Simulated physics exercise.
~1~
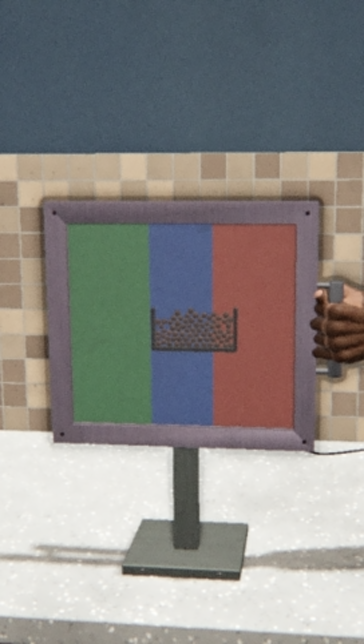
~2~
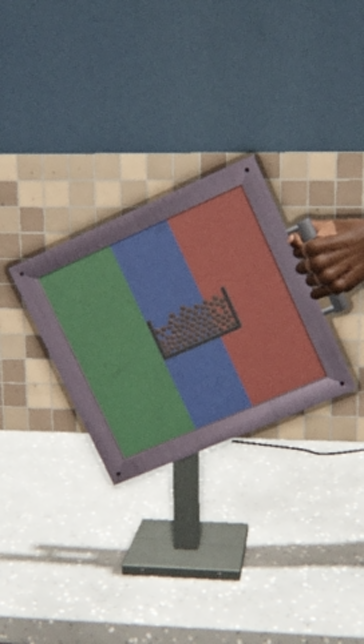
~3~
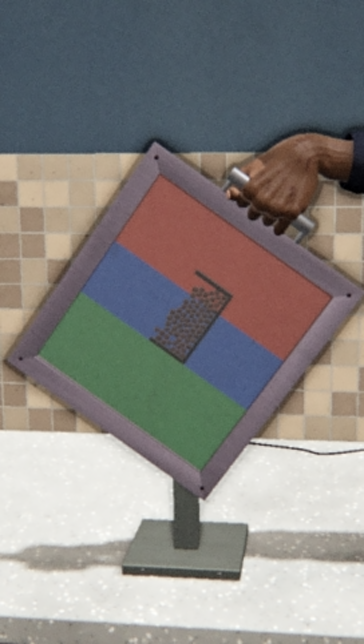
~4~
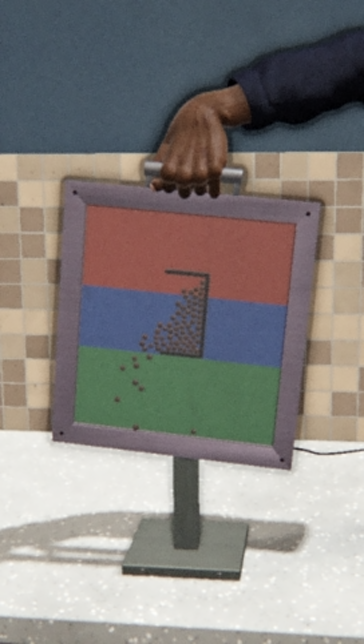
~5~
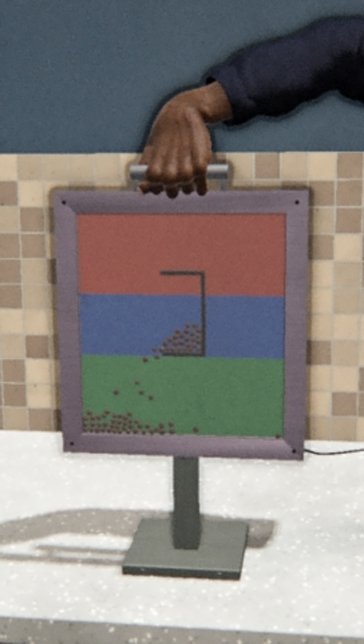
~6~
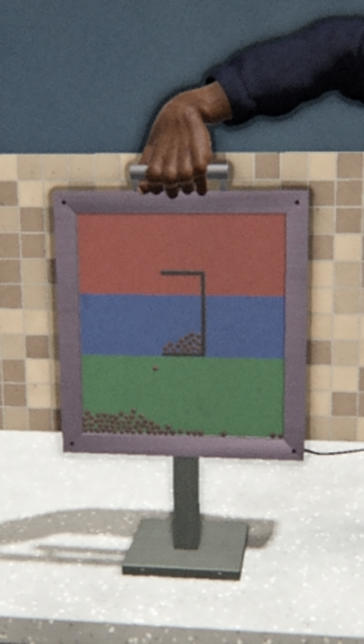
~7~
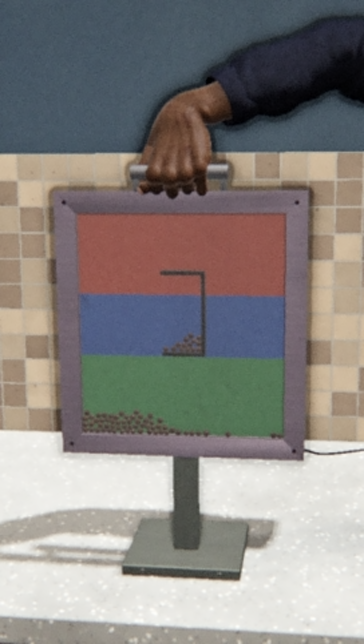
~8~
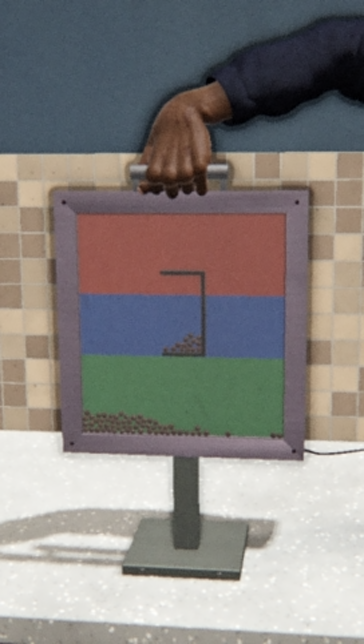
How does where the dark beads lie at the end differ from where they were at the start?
At the start they all sit in the small open tray in the middle of the box. By the end most lie along the bottom on the green strip, heaped towards the left, with a small pile still in the tipped tray on the blue strip.
